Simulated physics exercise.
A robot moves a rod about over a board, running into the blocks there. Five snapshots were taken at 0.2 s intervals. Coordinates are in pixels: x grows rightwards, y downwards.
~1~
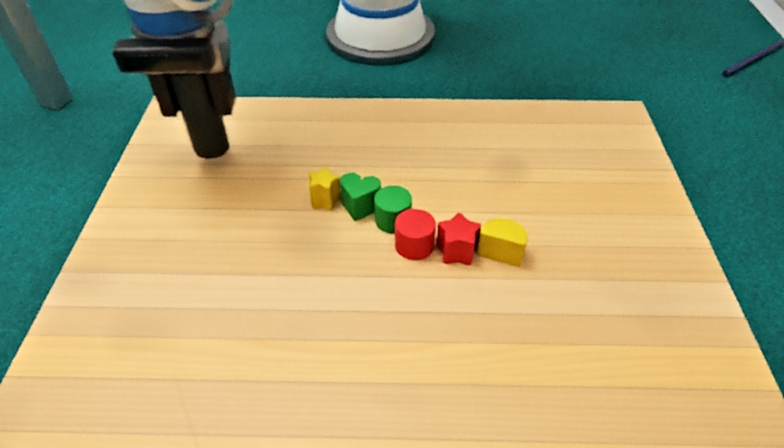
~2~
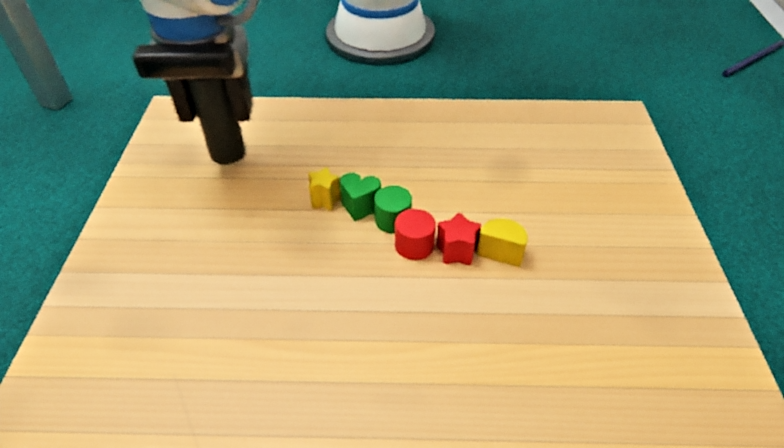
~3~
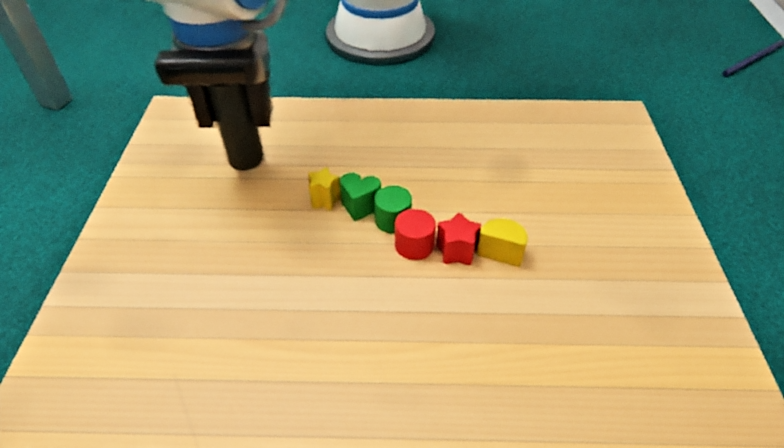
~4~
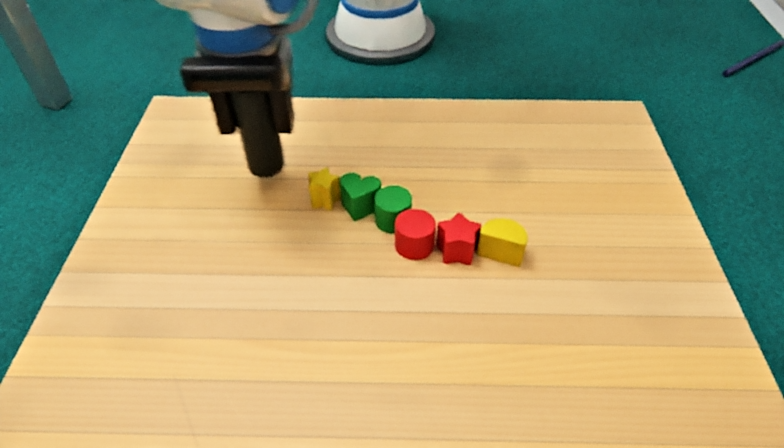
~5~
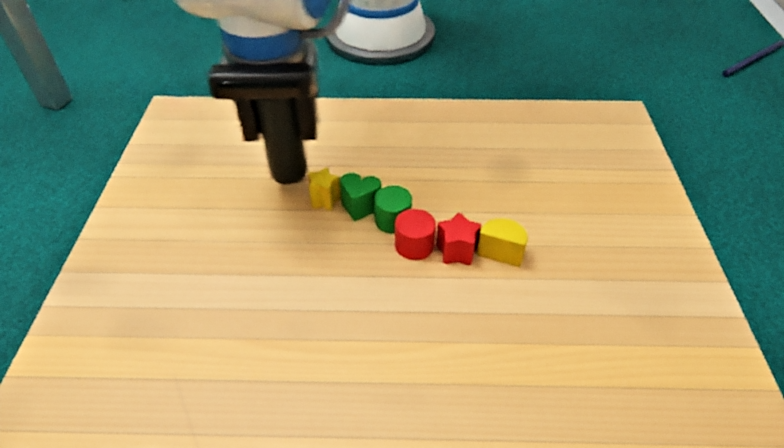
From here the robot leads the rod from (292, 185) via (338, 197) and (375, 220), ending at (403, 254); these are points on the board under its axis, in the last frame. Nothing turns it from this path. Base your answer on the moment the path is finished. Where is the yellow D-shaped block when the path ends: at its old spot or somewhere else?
By the time the path is finished, it has hardly shifted at all.
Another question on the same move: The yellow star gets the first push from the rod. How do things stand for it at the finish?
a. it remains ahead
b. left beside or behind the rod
The one that fits is a, it remains ahead.
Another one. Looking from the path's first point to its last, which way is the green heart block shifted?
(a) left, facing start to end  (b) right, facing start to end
I choose a.
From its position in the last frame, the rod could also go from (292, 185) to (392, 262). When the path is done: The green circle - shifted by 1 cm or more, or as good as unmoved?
When the path is over, the green circle has left its spot.
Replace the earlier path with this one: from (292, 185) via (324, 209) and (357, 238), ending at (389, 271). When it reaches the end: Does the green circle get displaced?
Yes
The first path, step by step. One third of the way, rod at (337, 184); yellow star at (358, 189), turned 20° anticlockwise; green heart block at (393, 180), turned 25° anticlockwise; green circle at (417, 199).
Two thirds of the way, rod at (375, 207); yellow star at (396, 215), turned 15° anticlockwise; green heart block at (400, 178), turned 15° anticlockwise; green circle at (426, 200).
At the end, rod at (403, 241); yellow star at (419, 256); green heart block at (400, 178), turned 15° anticlockwise; green circle at (426, 200); red star at (465, 229), turned 20° anticlockwise; yellow D-shaped block still.
